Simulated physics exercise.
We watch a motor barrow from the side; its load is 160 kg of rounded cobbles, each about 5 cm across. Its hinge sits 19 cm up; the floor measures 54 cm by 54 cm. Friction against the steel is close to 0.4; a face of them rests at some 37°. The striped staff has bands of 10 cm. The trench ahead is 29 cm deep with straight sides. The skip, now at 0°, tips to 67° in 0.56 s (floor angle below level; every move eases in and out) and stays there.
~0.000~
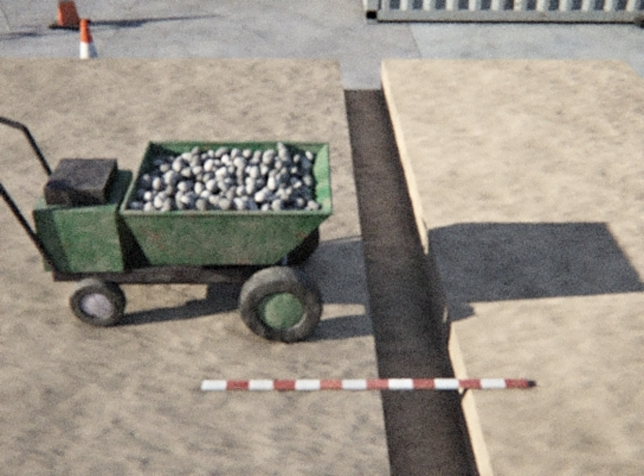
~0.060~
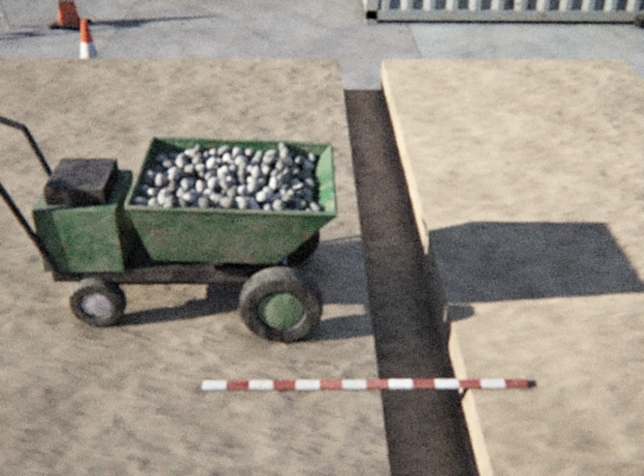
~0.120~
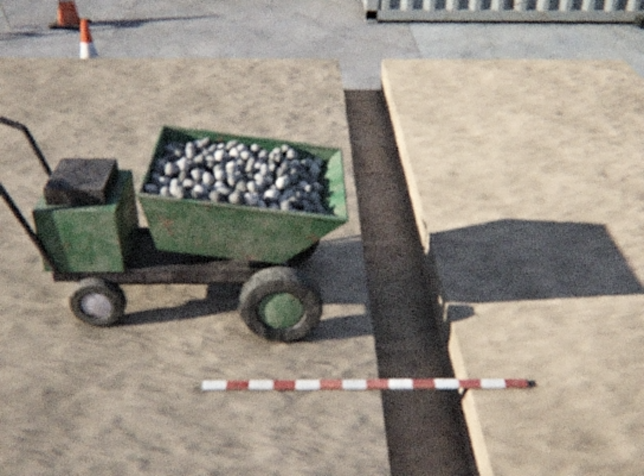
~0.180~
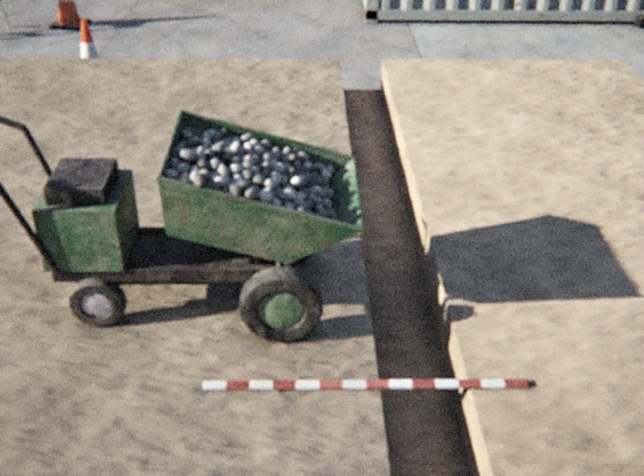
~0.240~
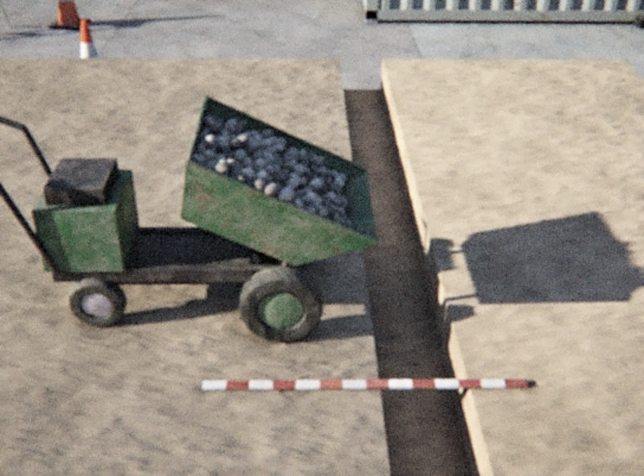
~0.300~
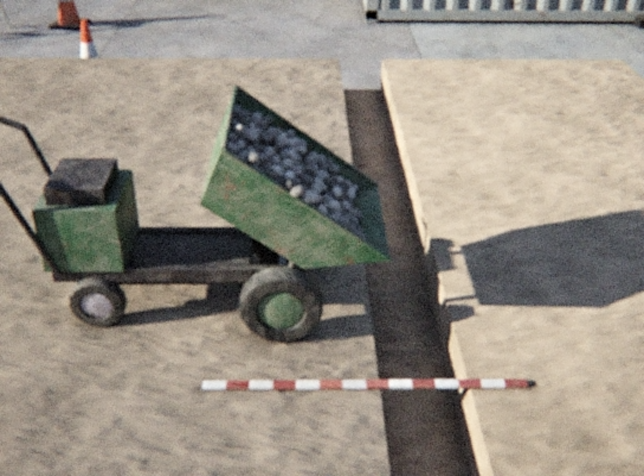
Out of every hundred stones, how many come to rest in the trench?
Some 59 per cent of it.
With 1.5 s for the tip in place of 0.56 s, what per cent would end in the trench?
Then about 85 per cent.
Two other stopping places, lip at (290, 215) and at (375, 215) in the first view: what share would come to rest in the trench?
Near 90 per cent from the first place, 25 from the second.
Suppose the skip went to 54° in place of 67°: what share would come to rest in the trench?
In that case some 40 per cent.
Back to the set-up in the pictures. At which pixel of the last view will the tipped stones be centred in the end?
Around (438, 322).
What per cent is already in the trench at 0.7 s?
Some 20 per cent.
After 0.4 s the floor is at 57°; 100 % in the skip; the foremost stones are at (381, 253).
After 0.7 s the floor is at 67°; 78 % in the skip, 19 % in the trench, 3 % past the trench; the foremost stones are at (468, 299).
After 1.0 s the floor is at 67°; 20 % in the skip, 39 % in the trench, 41 % past the trench; the foremost stones are at (636, 309).
After 3.0 s the floor is at 67°; 0 % in the skip, 59 % in the trench, 41 % past the trench; the foremost stones are past the picture's edge.
